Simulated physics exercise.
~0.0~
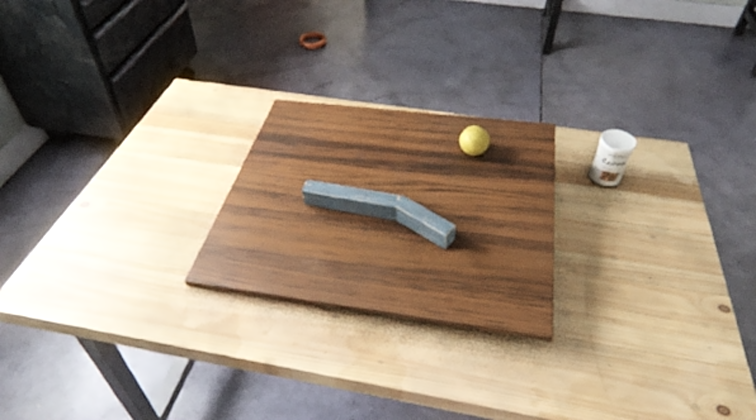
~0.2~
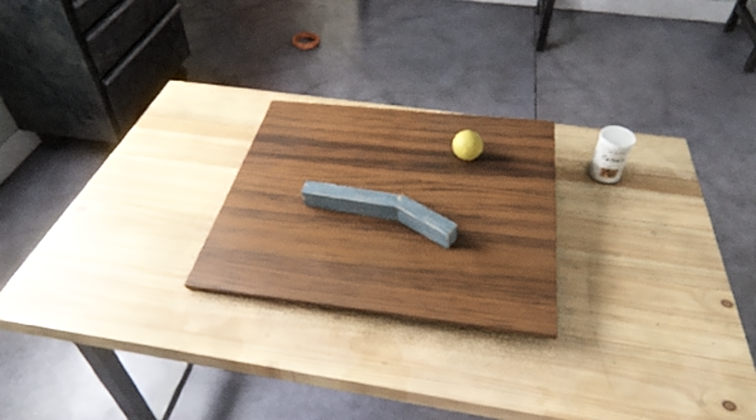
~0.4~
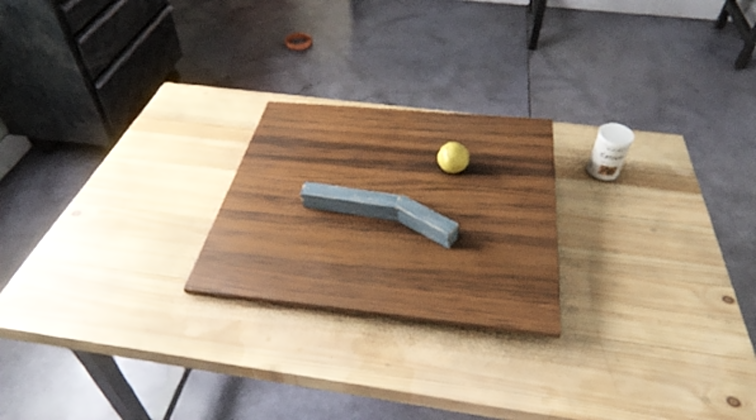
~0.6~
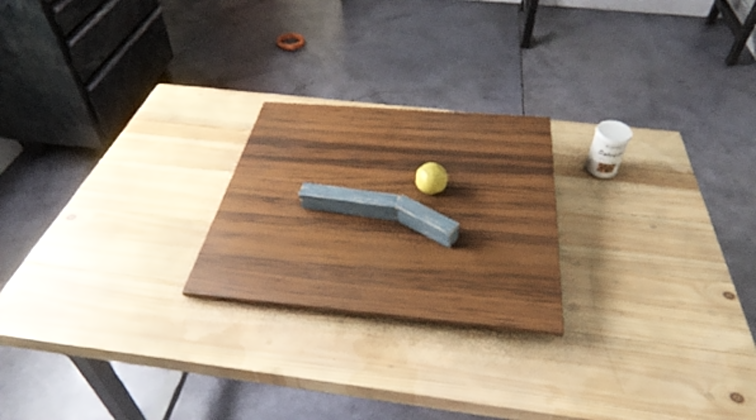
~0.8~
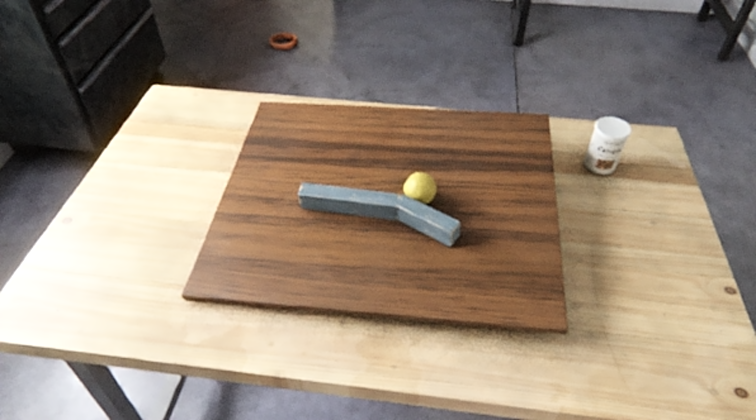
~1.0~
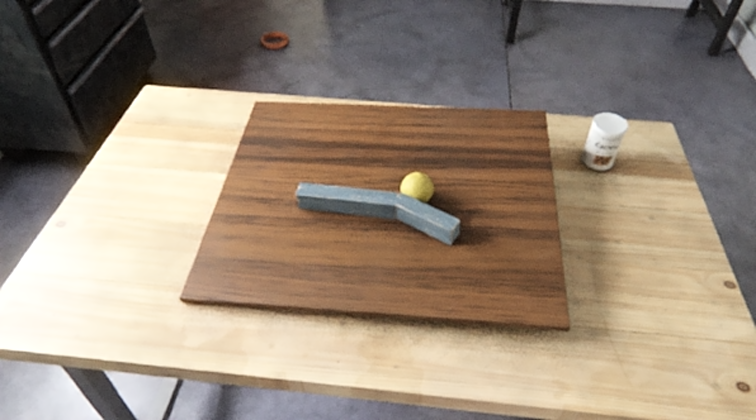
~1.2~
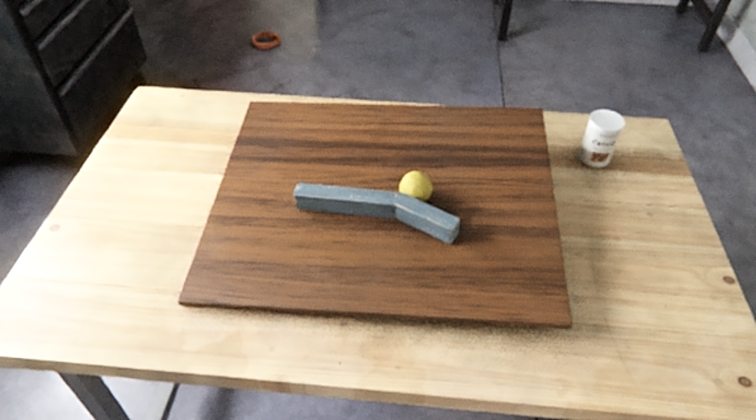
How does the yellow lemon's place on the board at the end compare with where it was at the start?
At the start the lemon sits near the far right corner of the board, clear of the blue-grey bar. At the end it is farther left and nearer the viewer, resting against the far side of the bar by its bend.
